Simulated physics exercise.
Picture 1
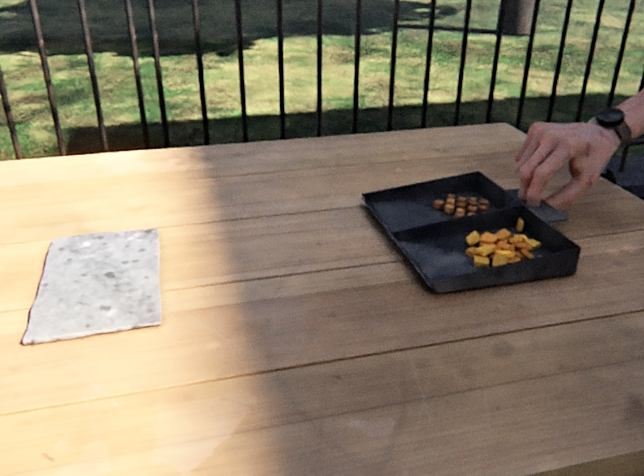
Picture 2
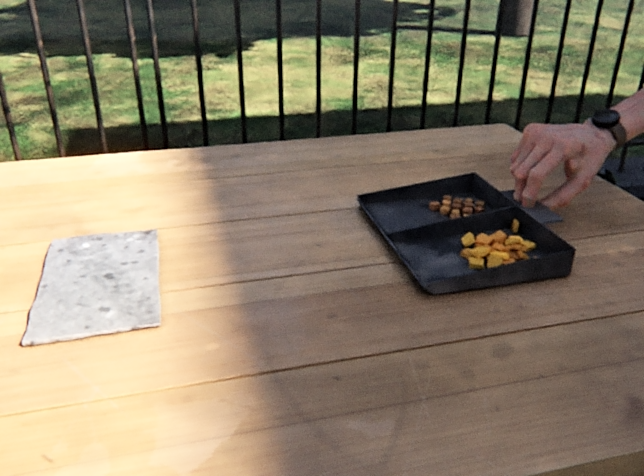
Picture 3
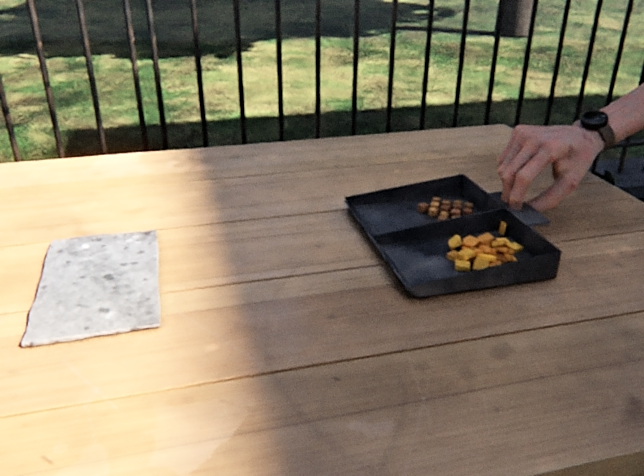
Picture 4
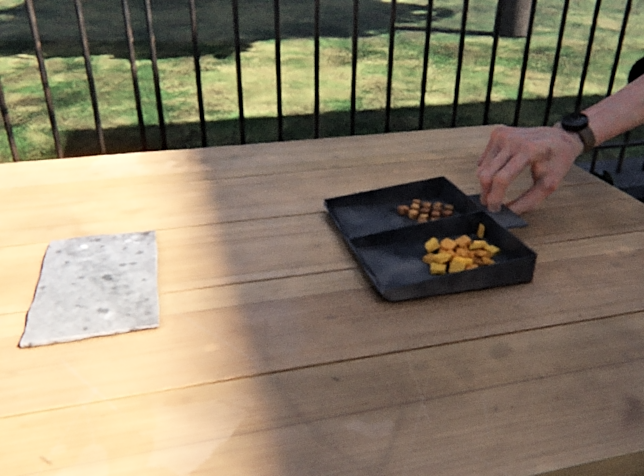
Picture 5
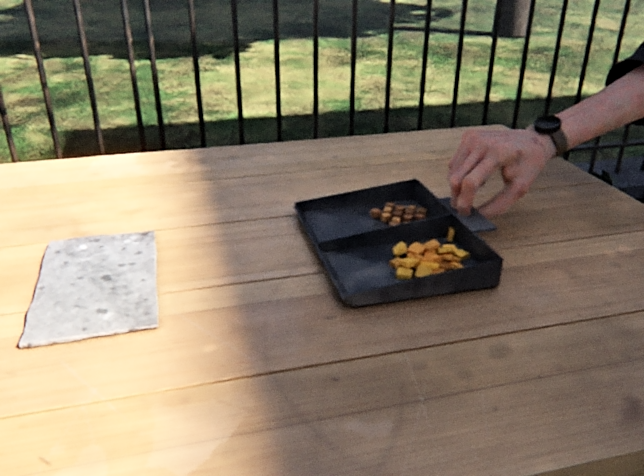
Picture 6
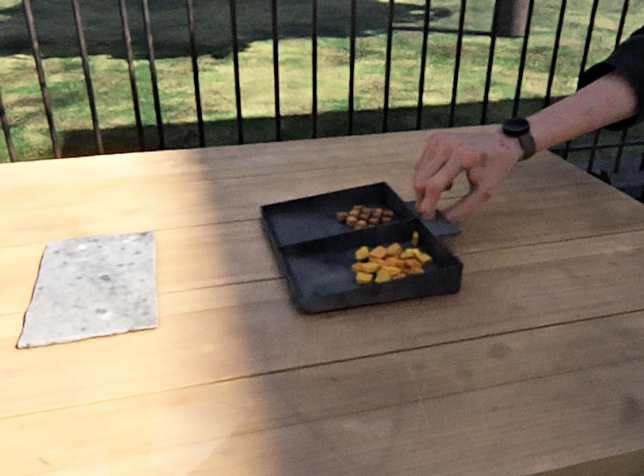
A hand slides a black divided tray of small orange and brown pieces left across a wooden table.
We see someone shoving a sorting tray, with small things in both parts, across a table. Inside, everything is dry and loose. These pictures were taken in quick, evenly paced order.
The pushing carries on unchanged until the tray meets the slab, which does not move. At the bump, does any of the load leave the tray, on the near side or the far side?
The front handful stays in the tray; the back handful stays in the tray.
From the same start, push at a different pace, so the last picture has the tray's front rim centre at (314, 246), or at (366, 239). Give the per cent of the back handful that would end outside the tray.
Around 0 per cent first, then around 0 per cent.
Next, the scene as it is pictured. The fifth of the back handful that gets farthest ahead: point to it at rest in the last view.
Roughly (172, 241).
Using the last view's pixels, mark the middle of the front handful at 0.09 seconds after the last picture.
Somewhere close to (325, 275).
Then, 0.09 s on from there, tray still sliding, front rim near (215, 258); front handful all inside; back handful all inside.
Then, 0.27 s on from there, tray stopped at the slab; front handful all inside, moved towards the front rim; back handful all inside, moved towards the front rim.
In the end, tray stopped at the slab; front handful all inside, moved towards the front rim; back handful all inside, moved towards the front rim.
